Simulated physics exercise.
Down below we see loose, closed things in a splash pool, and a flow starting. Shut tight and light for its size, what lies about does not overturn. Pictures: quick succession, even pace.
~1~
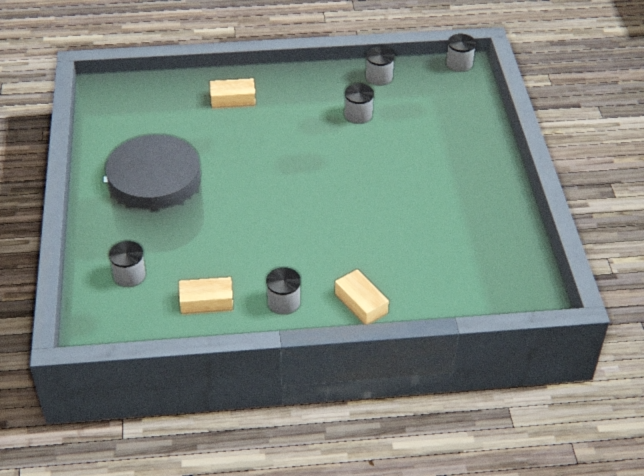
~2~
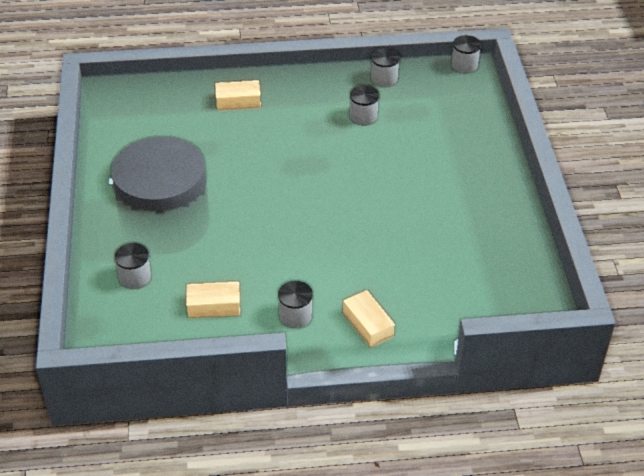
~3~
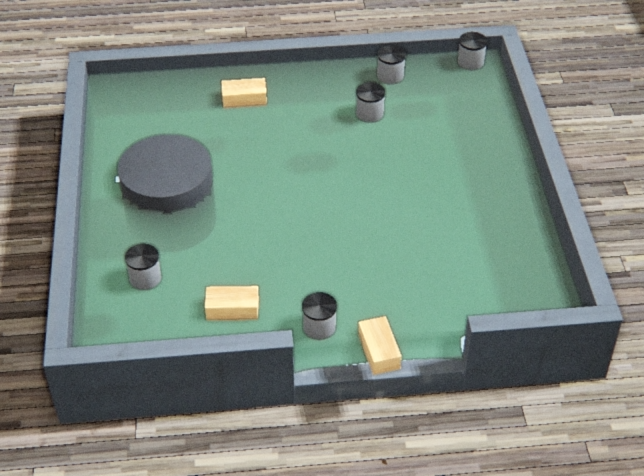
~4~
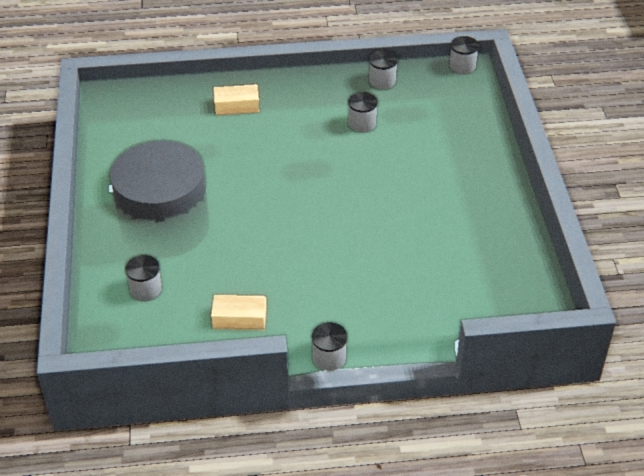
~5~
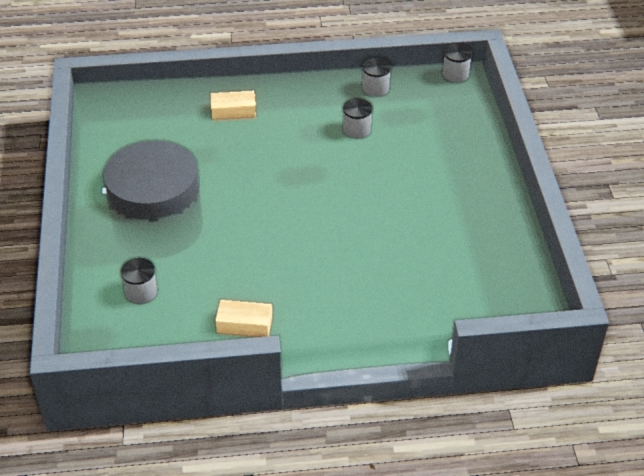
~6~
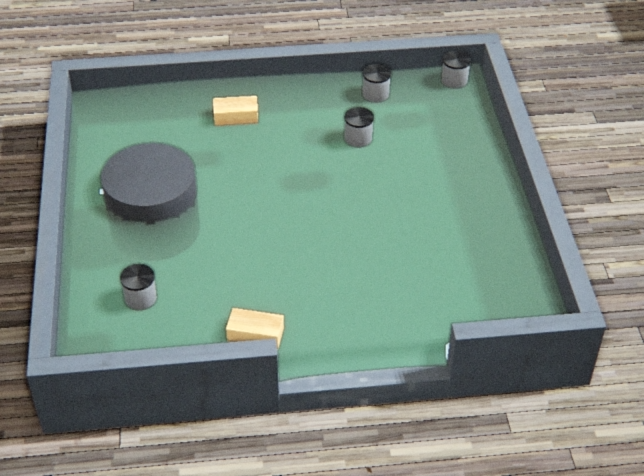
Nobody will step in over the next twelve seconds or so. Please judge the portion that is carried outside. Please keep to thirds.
My guess is that a middling share is carried off, one to two thirds.
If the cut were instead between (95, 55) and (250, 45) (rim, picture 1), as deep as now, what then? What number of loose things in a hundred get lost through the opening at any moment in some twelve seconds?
40 per cent or so.
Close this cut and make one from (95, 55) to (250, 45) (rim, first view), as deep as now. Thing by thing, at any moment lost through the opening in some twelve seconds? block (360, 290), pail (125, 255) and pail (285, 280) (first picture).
First held back, then held back, then held back.
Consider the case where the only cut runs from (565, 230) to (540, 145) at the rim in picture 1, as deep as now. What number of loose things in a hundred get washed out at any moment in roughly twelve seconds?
About 0 %.
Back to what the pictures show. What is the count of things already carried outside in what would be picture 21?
The answer here is 3.
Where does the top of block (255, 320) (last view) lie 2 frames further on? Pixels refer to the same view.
Position: About (296, 353).
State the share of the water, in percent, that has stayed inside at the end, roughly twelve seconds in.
That comes to roughly 62 parts in a hundred.
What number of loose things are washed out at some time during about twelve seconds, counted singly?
The figure is 3.
A moment on, 2 of 8 are out; 6 afloat.
Next, 3 of 8 are out; 5 afloat.
Later, 3 of 8 are out; 5 afloat.
In the end, 3 of 8 are out; 5 afloat.
